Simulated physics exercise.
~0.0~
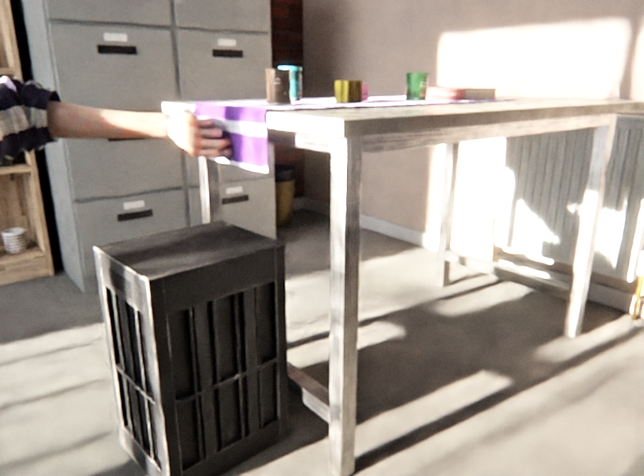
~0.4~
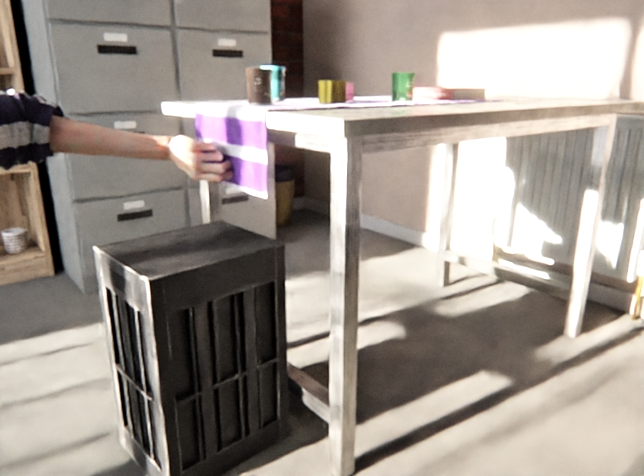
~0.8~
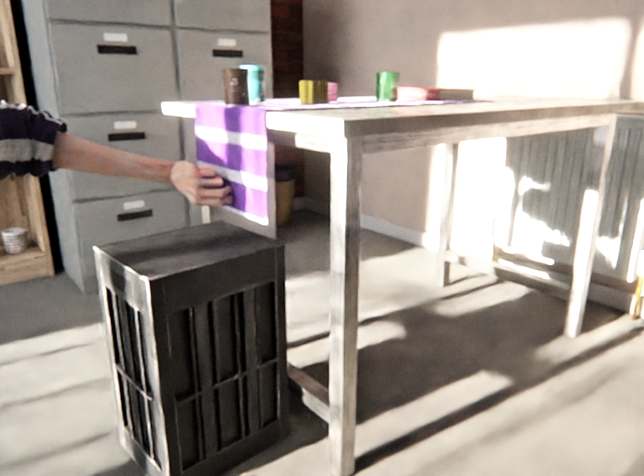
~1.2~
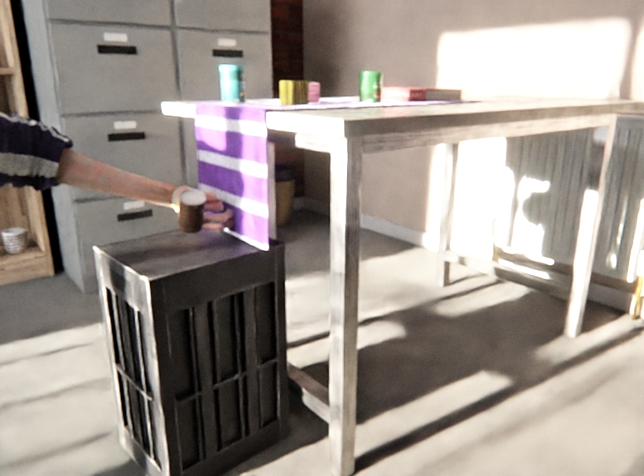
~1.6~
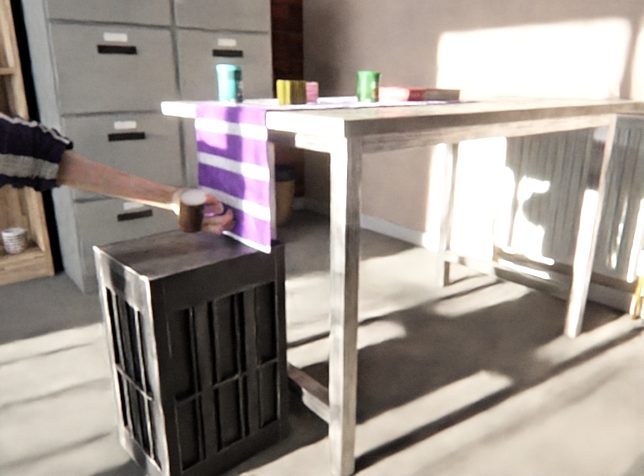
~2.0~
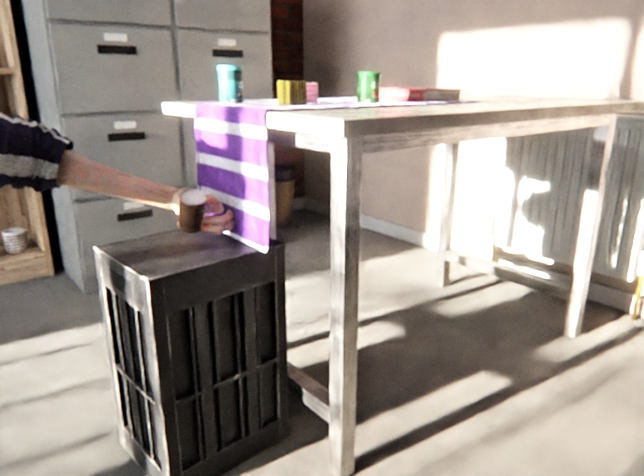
An arm in a dark striped sleeve reaches in from the left and grips the end of a purple scarf with pale stripes, which hangs over the near end of a pale wooden desk in a sunlit room. On the cloth stand brown, turquoise and green cans, yellow and pink cubes and a book. The hand draws the scarf down, and everything slides left. The brown can reaches the edge first and drops, ending upside down by the hand, just above a black crate. The pull stops with the hem at the crate, and the rest stay on the desk.
